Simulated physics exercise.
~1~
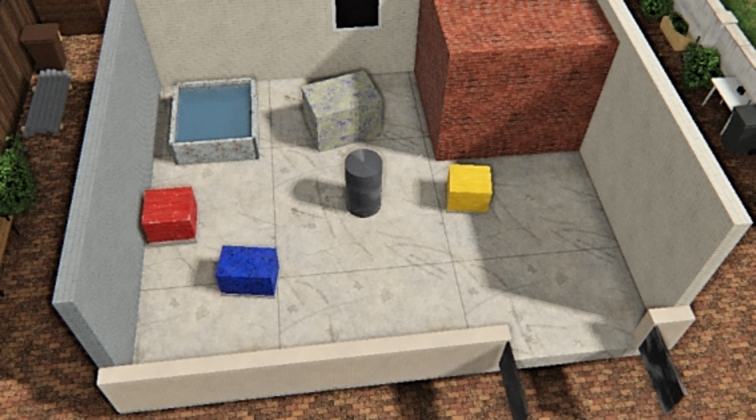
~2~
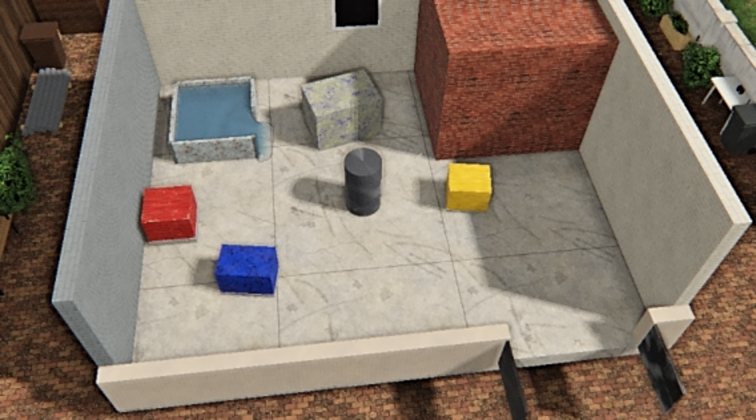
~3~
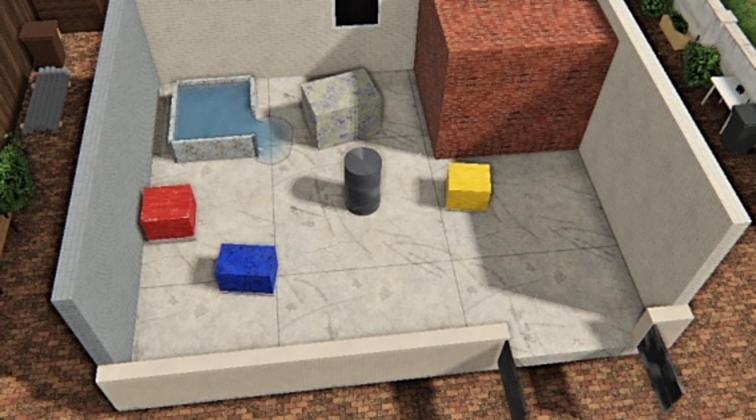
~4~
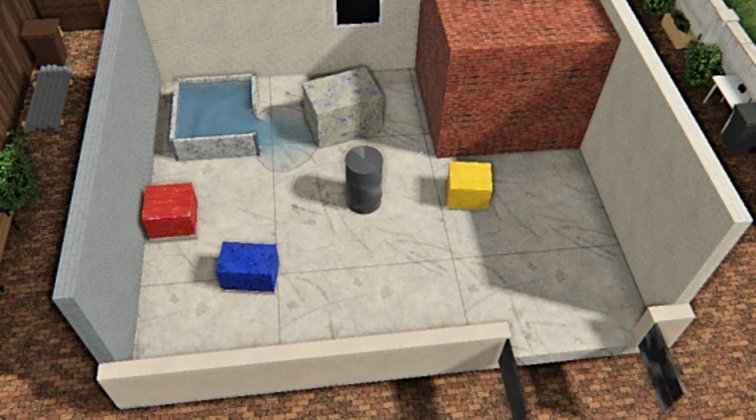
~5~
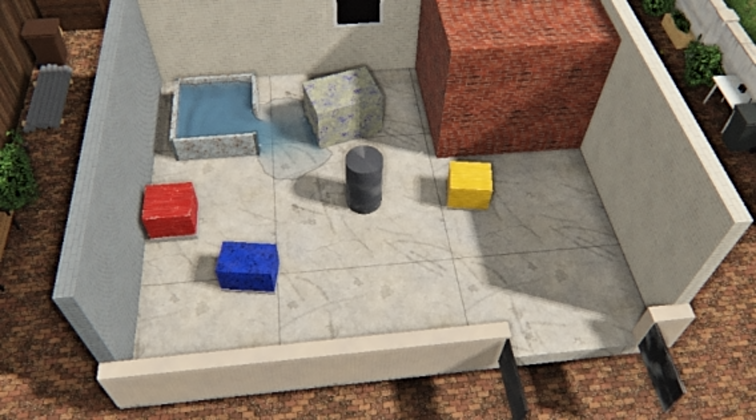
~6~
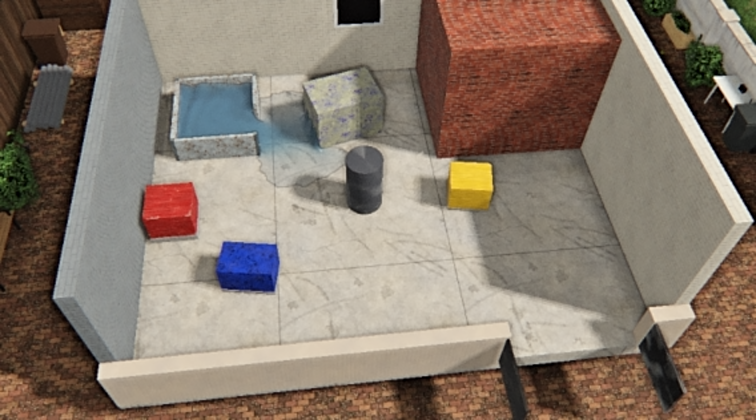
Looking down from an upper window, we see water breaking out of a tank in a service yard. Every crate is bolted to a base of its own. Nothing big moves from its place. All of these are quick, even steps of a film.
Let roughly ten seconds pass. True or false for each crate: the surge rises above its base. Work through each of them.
Blue crate: False; yellow crate: True; red crate: False.
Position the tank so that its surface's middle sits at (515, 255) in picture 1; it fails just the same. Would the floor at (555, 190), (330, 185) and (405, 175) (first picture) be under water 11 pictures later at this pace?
The first spot is inundated, the second not reached, and the third not reached.
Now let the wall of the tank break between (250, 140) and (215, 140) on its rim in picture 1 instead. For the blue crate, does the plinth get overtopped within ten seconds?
As far as I can tell, the blue crate is overrun.
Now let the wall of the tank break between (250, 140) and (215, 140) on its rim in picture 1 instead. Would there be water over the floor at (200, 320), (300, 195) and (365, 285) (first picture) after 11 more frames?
One by one, they turn out drenched, drenched and drenched.
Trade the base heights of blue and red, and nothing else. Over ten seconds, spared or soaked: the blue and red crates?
After the swap the blue crate avoids the flood while the red crate avoids the flood.
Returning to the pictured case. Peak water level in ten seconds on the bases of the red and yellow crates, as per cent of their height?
Roughly 20 percent, then 220 percent.
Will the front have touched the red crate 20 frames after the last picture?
Lab note, red crate: Front not arrived yet.
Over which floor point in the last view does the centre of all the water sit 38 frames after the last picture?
Centre of mass: Roughly (331, 179).
A moment on, water covers 10 % of the floor; the blue crate not reached, the yellow crate not reached, the red crate not reached.
Next, water covers 20 % of the floor; the blue crate not reached, the yellow crate water round its plinth, the red crate not reached.
Then, water covers 40 % of the floor; the blue crate water round its plinth, the yellow crate water round its plinth, the red crate not reached.
Later, water covers 60 % of the floor; the blue crate water round its plinth, the yellow crate water round its plinth, the red crate not reached.
In the end, water covers 80 % of the floor; the blue crate stayed above the water, the yellow crate was topped, the red crate stayed above the water.
